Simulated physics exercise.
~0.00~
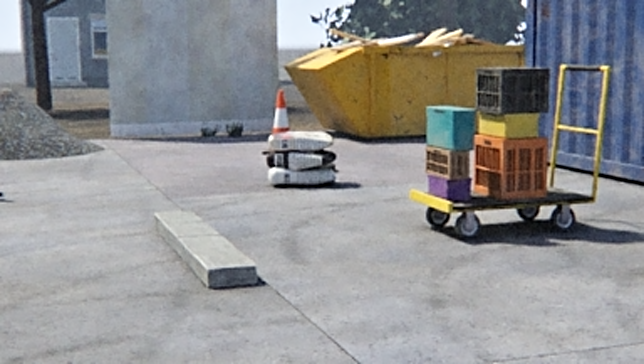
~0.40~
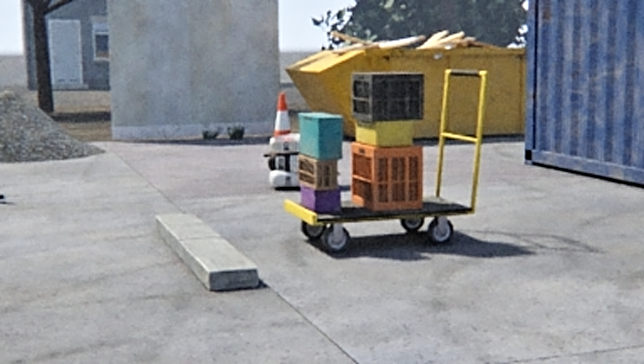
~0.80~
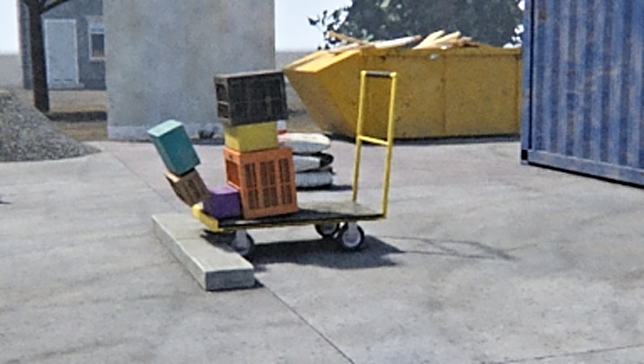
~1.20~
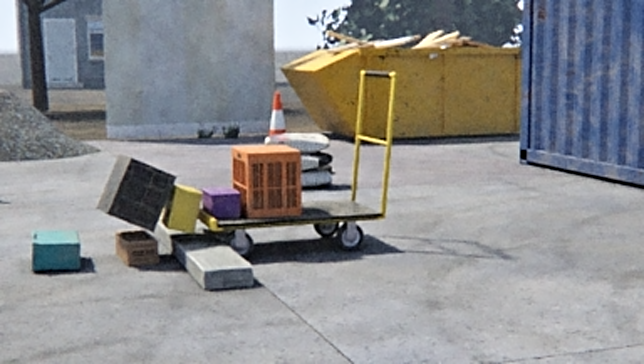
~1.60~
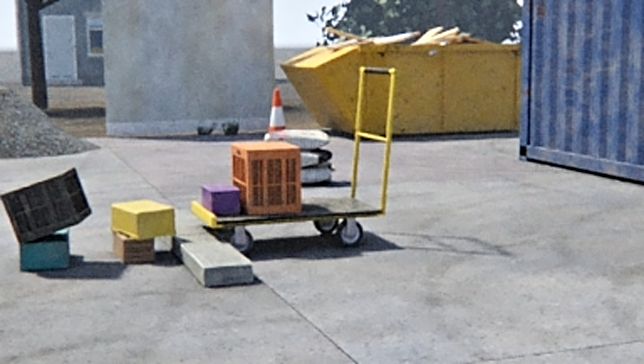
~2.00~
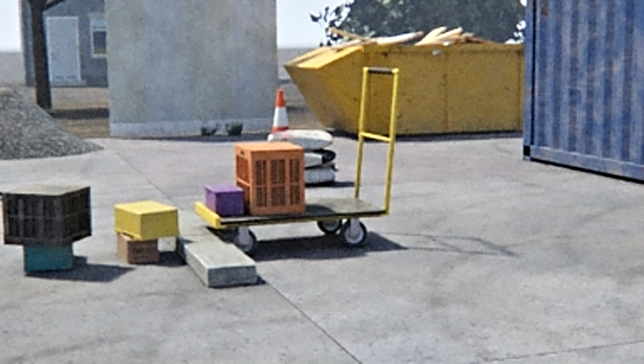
A sunlit concrete yard is seen from slightly above, with a grey wall, a yellow skip, an orange-and-white cone and a blue container behind. A flat cart with a yellow handle rolls left, carrying a teal tote over brown and purple ones, beside a black crate and yellow tote stacked on an orange crate. It stops at a low concrete kerb, and the teal and brown pieces tip over the front edge. The yellow and black ones tumble after them. Finally, the black crate lies upturned on the teal tote and the yellow on the brown, while orange and purple stay aboard.
